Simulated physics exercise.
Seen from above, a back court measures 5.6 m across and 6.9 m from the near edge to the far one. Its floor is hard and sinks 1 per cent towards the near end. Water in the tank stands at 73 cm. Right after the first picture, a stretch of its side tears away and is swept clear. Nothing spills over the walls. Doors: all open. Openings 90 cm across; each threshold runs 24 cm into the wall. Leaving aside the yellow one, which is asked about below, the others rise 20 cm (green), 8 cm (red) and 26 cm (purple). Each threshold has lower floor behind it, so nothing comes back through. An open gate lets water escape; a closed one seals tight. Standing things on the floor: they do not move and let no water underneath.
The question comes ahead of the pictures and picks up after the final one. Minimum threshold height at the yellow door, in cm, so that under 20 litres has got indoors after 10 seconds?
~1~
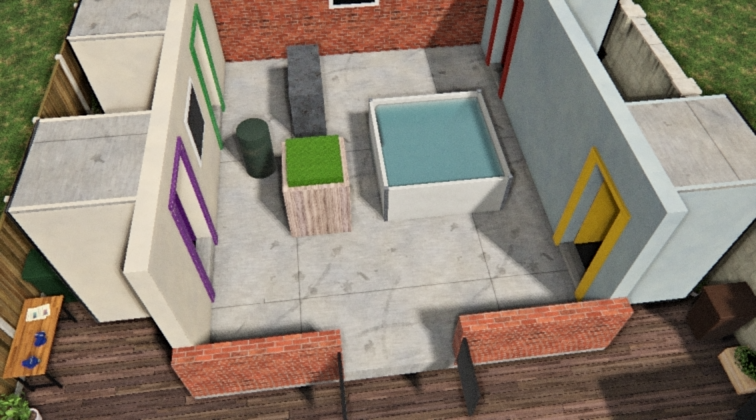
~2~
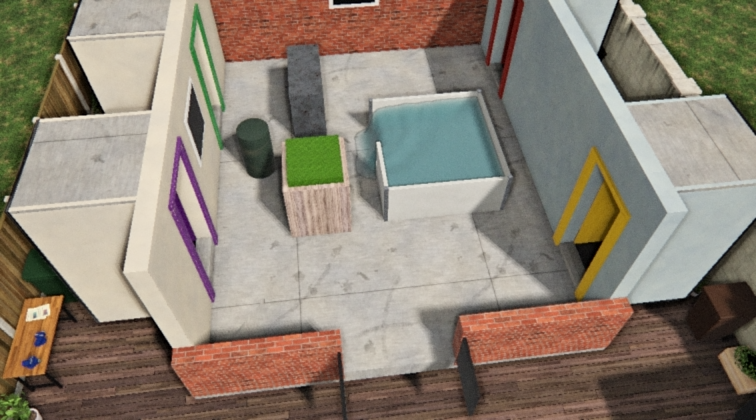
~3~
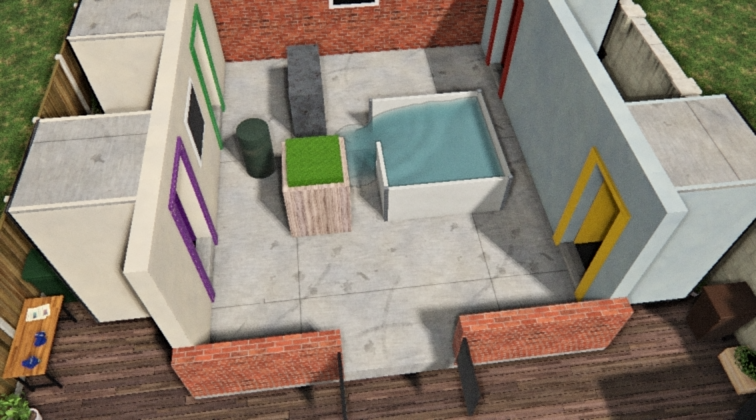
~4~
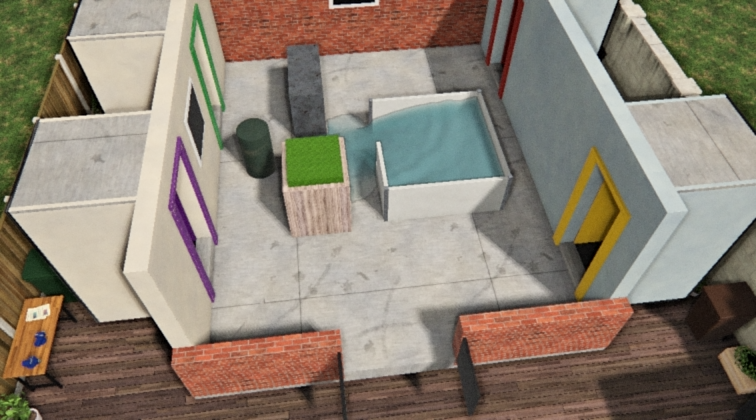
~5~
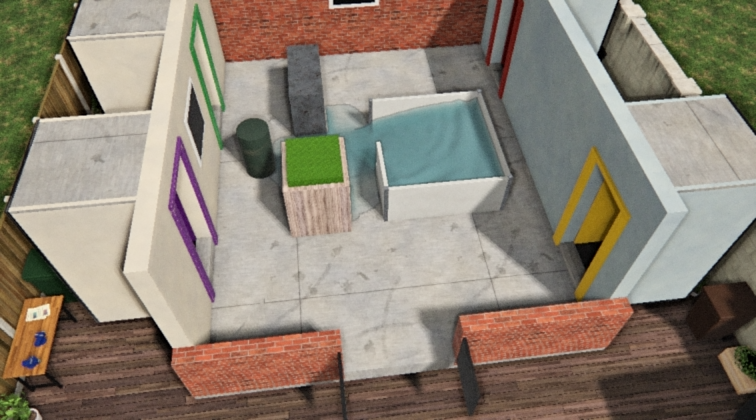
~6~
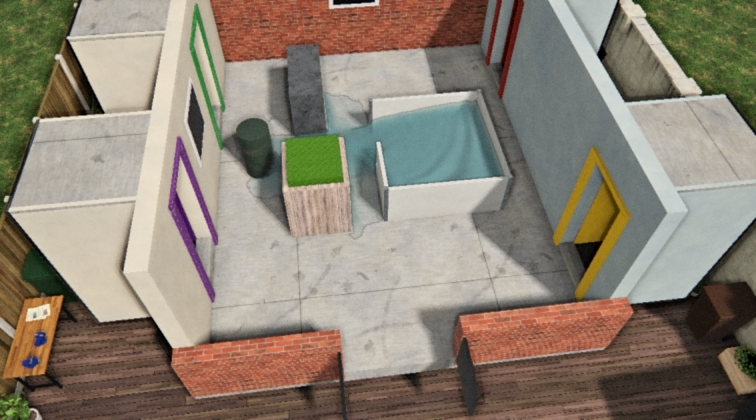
Approx. 7.5 cm.
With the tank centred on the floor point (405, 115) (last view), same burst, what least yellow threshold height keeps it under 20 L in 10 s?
Then roughly 6.5 cm.
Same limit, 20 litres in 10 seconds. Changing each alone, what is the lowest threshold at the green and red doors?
Some 24 cm for green, some 10.5 cm for red.
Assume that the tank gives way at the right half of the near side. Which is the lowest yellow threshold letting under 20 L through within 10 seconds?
About 29 cm.
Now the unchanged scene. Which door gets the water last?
The yellow one.
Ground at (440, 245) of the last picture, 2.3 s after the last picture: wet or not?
At that moment it's not yet touched.
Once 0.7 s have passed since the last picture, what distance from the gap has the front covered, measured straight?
3.4 m.
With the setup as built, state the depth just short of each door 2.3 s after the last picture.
Centimetres: Green = 22, red = 0, yellow = 0, purple = 14.
Then, 0.7 s after the last picture water covers 25 % of the floor, deepest (48 cm) near (280, 159); it has not reached the yellow door.
Then, 2.3 s after the last picture water covers 50 % of the floor, deepest (28 cm) near (280, 166); it has not reached the yellow door.
Then, 9.3 s after the last picture water covers 100 % of the floor, deepest (16 cm) near (590, 327); 13 cm at the yellow door, 17 litres in over its 8 cm threshold.
At the yellow door as built, the water peaked near 13 cm, 9.3 s after the last picture.
Run again over the same 10 s with other heights there, 27 litres in over 7 cm, 8 litres over 9.5 cm. The limit of 20 litres is kept from about 7.5 cm up.
